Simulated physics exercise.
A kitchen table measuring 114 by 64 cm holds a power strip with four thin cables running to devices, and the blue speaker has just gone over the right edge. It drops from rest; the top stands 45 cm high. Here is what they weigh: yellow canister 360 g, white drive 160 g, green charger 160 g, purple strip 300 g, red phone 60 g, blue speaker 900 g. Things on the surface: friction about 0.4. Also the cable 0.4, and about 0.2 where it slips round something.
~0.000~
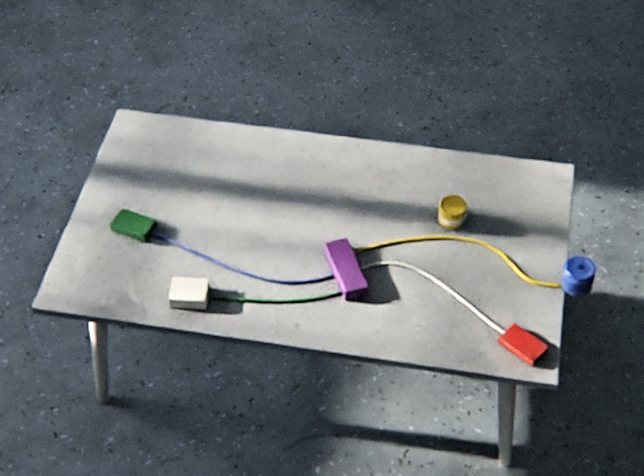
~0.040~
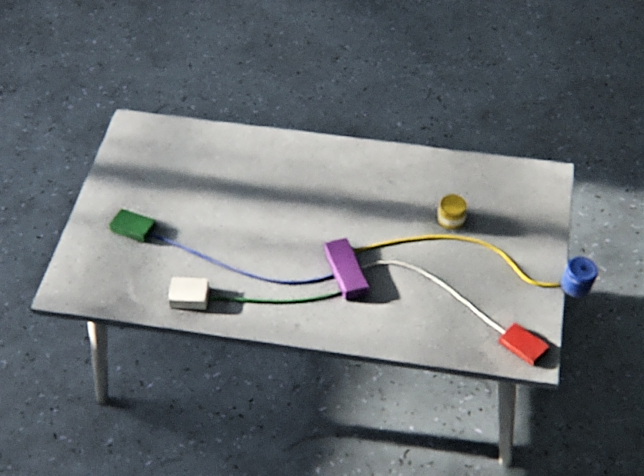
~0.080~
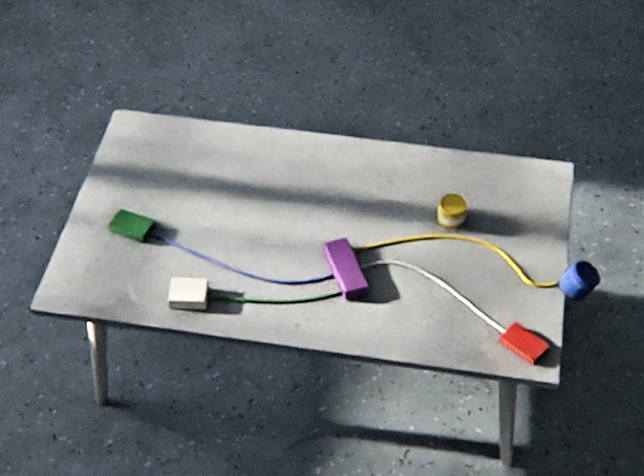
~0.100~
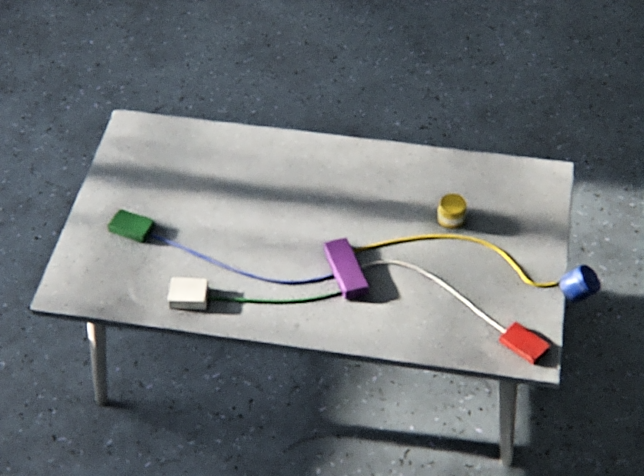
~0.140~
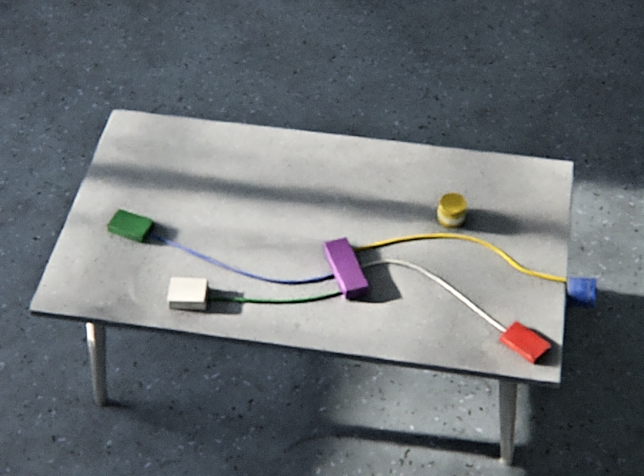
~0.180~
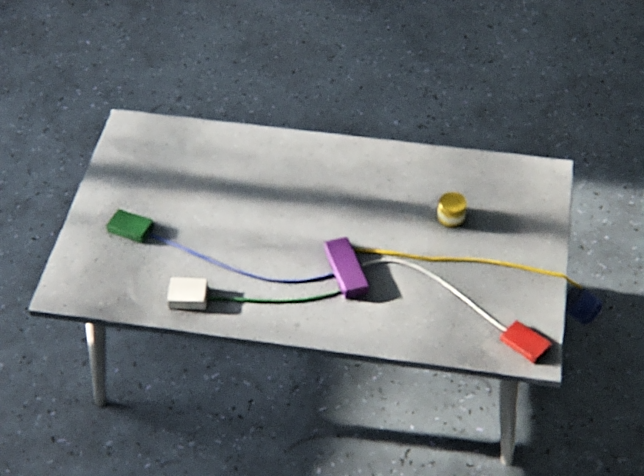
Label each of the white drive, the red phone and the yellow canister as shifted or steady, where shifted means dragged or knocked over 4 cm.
Labels: White drive shifted, red phone steady, yellow canister steady.
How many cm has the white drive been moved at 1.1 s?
About 28 cm.
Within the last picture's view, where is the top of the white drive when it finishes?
It comes to rest at roughly (317, 281).
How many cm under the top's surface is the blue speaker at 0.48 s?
20 cm or so.
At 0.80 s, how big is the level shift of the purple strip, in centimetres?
It has moved about 26 cm level.
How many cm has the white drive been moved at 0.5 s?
About 12 cm.
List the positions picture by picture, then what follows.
In the first frame, shows, white drive (189, 289); red phone (524, 342); yellow canister (453, 204); yellow cable runs through (414, 239) (463, 239) (501, 254) (530, 280).
In the second frame, shows, blue speaker (581, 268); yellow cable runs through (463, 238) (529, 281).
In the third frame, shows, blue speaker (580, 281); yellow cable runs through (463, 238) (528, 281).
In the fourth frame, shows, blue speaker (580, 284); yellow cable runs through (463, 238) (528, 281).
In the fifth frame, shows, blue speaker (582, 293); yellow cable runs through (463, 237) (536, 275).
In the sixth frame, shows, white drive (187, 289); red phone (526, 339); yellow canister (453, 202); yellow cable runs through (417, 257) (468, 259) (512, 265) (556, 274).
At 0.5 s, the strip's end of the yellow cable at (429, 277); white drive 13 cm off its start, green charger 24 cm off its start, purple strip 12 cm off its start.
At 0.8 s, the strip's end of the yellow cable at (494, 279); white drive 24 cm off its start, green charger 29 cm off its start, purple strip 26 cm off its start.
At 1.1 s, the strip's end of the yellow cable at (500, 276); white drive 28 cm off its start at (317, 281), green charger 30 cm off its start at (260, 240), purple strip 28 cm off its start at (474, 271).
At 1.4 s, the strip's end of the yellow cable at (500, 276); white drive 28 cm off its start, green charger 30 cm off its start, purple strip 28 cm off its start.
At 2.6 s, the strip's end of the yellow cable at (500, 276); white drive 28 cm off its start at (317, 281), red phone 0 cm off its start at (526, 339), yellow canister 0 cm off its start at (453, 202), green charger 30 cm off its start at (260, 240).
